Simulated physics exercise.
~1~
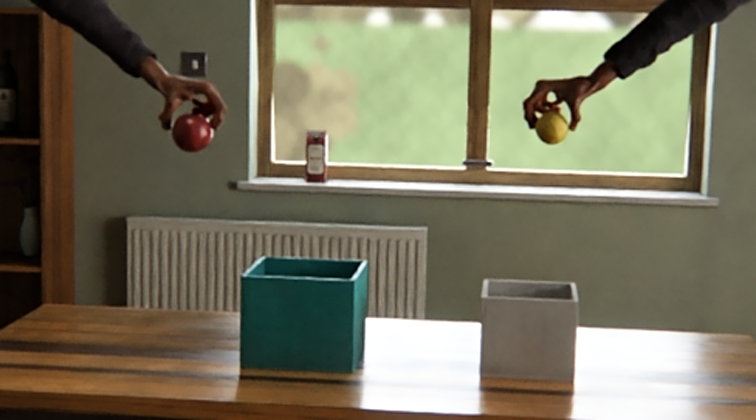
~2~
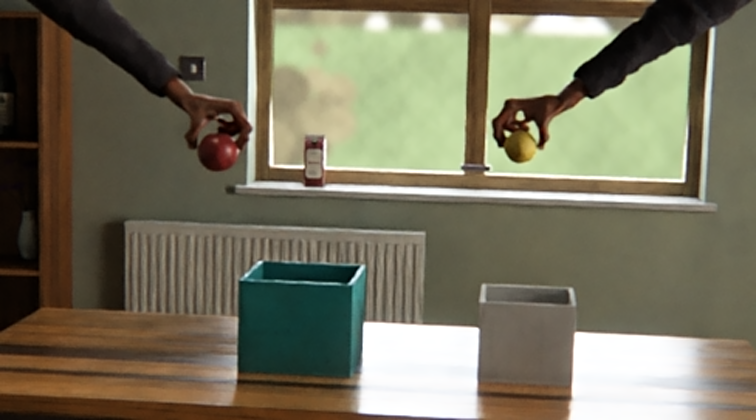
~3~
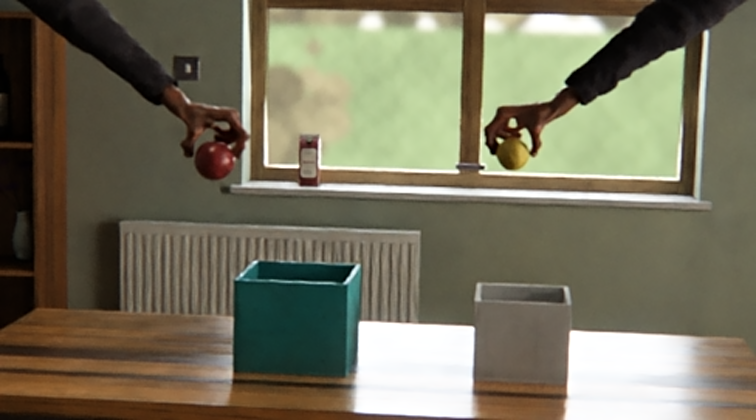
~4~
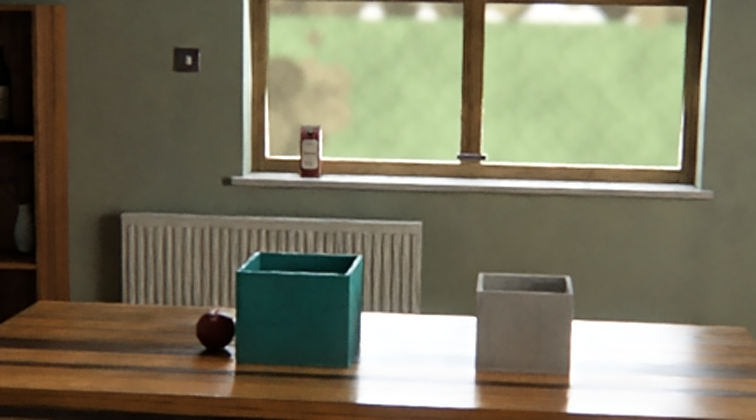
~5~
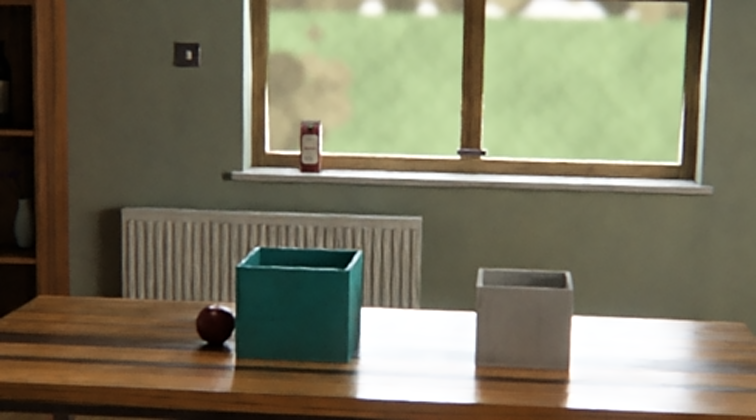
In a room with a wooden table, two hands releasing a red apple and a lemon, the apple landing beside the teal box, the lemon out of sight.
